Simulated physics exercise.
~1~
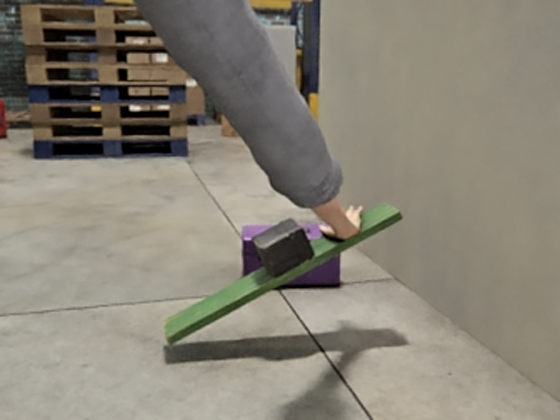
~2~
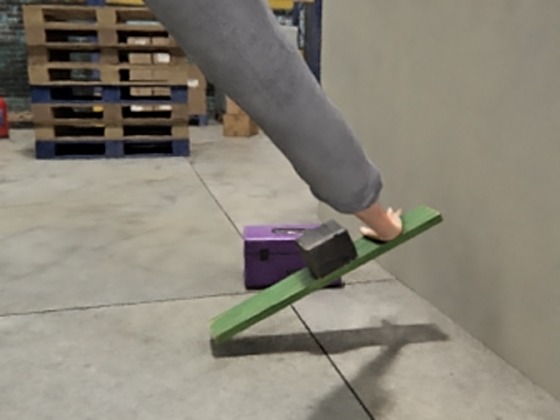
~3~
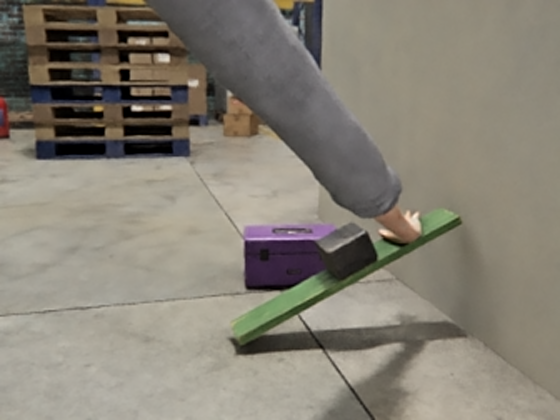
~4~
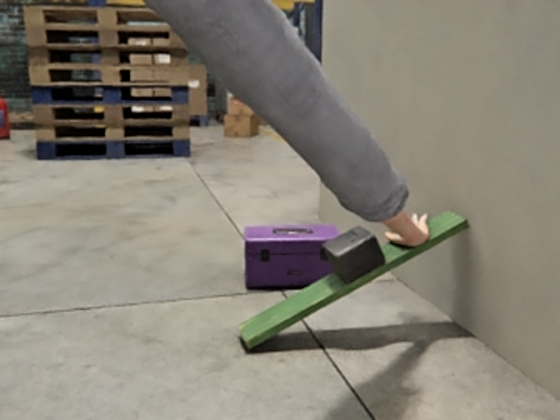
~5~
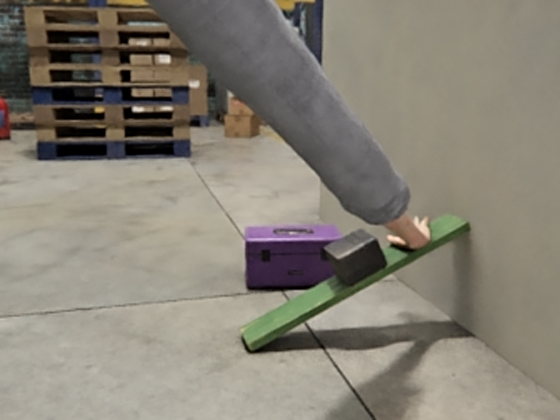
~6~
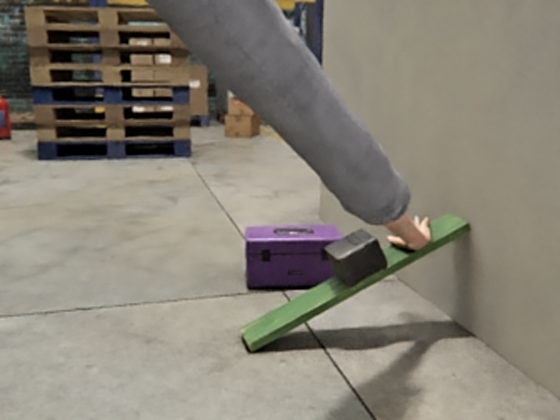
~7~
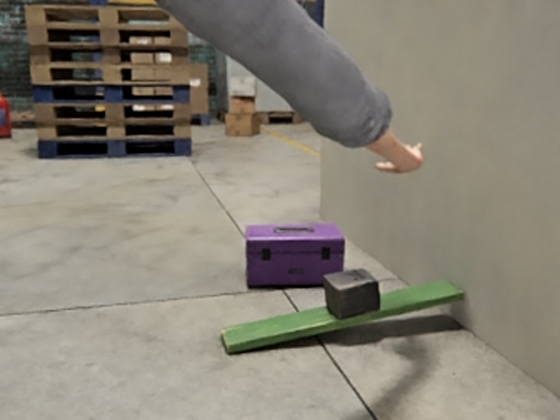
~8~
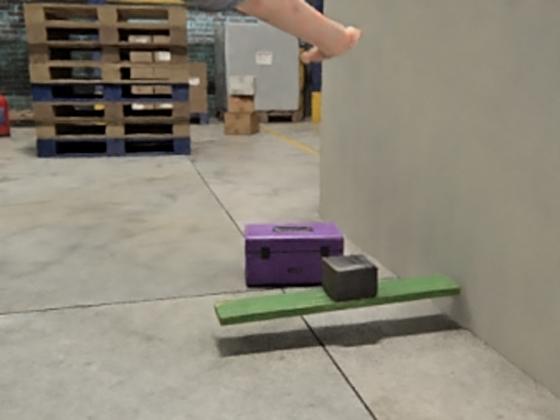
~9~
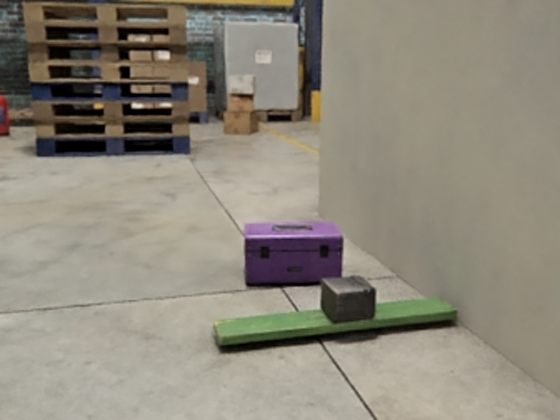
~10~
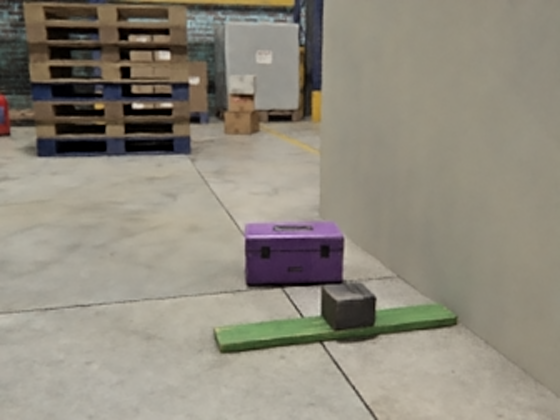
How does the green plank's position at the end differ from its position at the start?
At the start it was tilted up under the hand, with its upper end away from the wall. By the end it lay flat on the floor, lower and farther to the right.
